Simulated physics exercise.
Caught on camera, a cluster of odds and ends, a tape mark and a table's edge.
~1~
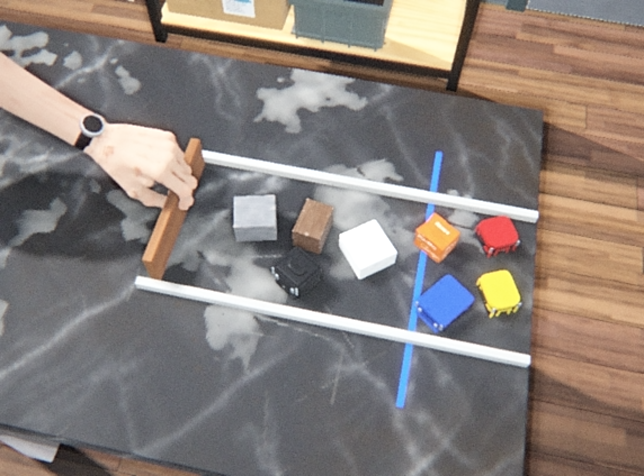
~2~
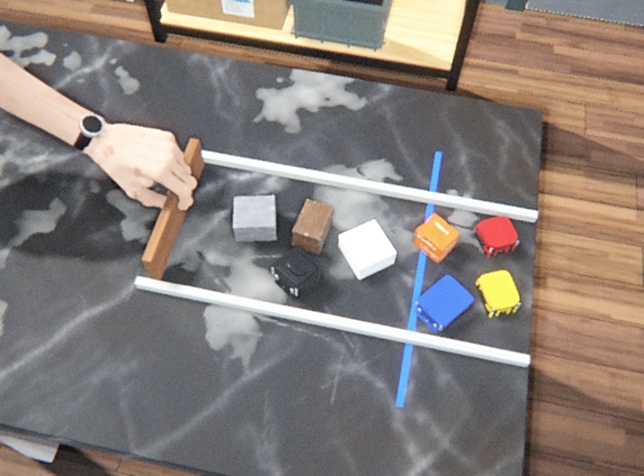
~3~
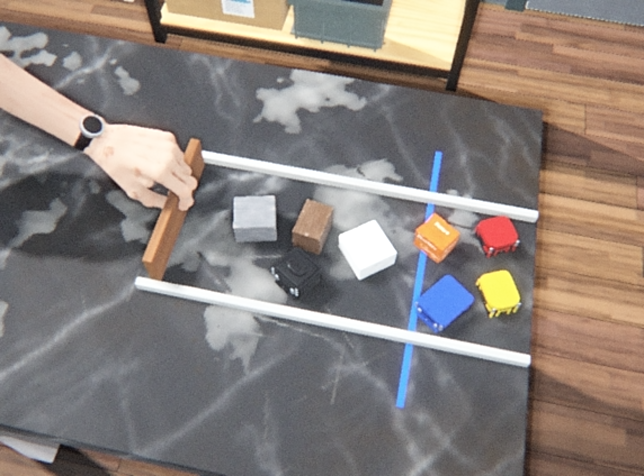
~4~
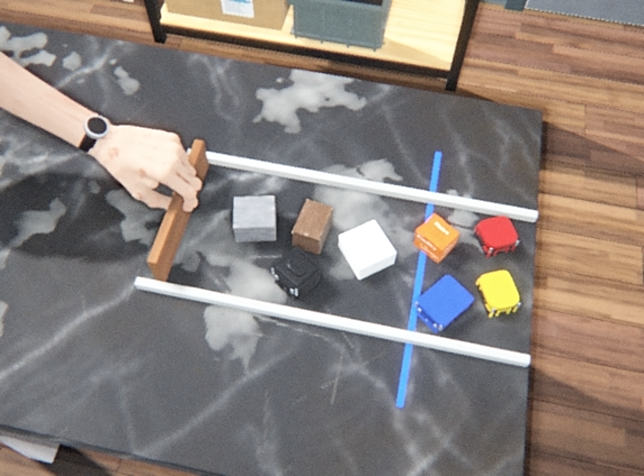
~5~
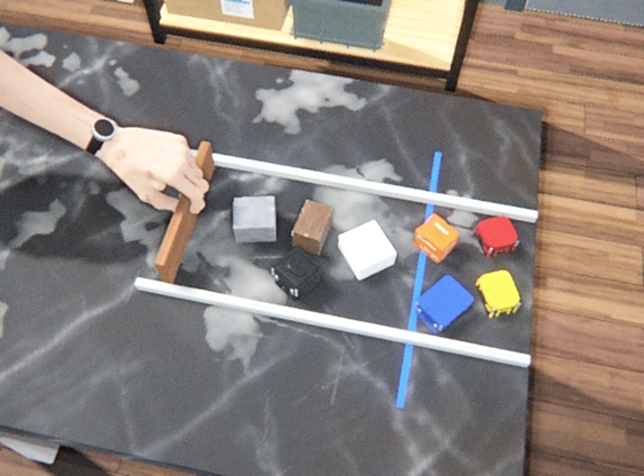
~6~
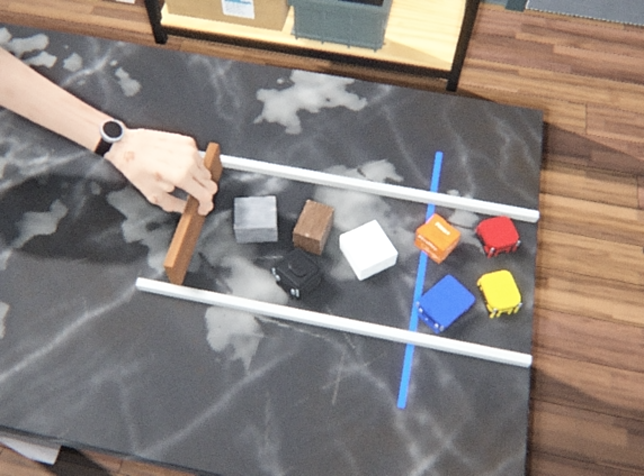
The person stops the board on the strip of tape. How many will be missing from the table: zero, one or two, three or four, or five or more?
Outcome: The number that fall off is one or two.
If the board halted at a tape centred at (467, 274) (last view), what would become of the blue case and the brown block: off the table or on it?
The blue case remains up, the brown block stays on.
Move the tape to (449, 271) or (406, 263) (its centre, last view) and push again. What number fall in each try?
It would be 2 and 0.
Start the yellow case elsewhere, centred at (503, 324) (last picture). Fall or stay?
Then it does not fall.
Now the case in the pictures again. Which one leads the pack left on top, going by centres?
That is the red case.
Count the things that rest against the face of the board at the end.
In contact: 2.
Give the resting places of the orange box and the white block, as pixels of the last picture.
Near (514, 242) and (513, 293).
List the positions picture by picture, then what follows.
The first frame shows yellow case (498, 294); red case (497, 237); blue case (444, 305); board (176, 208); tape (422, 266).
The second frame shows red case (496, 237); white block (367, 249).
The third frame shows blue case (444, 305); brown block (313, 227).
The fourth frame shows yellow case (498, 294); black case (297, 274).
The fifth frame shows red case (496, 237); orange box (436, 239).
The sixth frame shows yellow case (499, 294); red case (497, 237); blue case (445, 305); board (196, 213); tape (422, 266).
A little later, none off yet; yellow case at rest near (499, 294); red case at rest near (497, 237); blue case at rest near (445, 305).
Next, none off yet; yellow case shifted a little near (517, 303); red case shifted a little near (514, 233); blue case shifted a little near (461, 321).
When it is over, the number that fall off is one or two; down, yellow case.
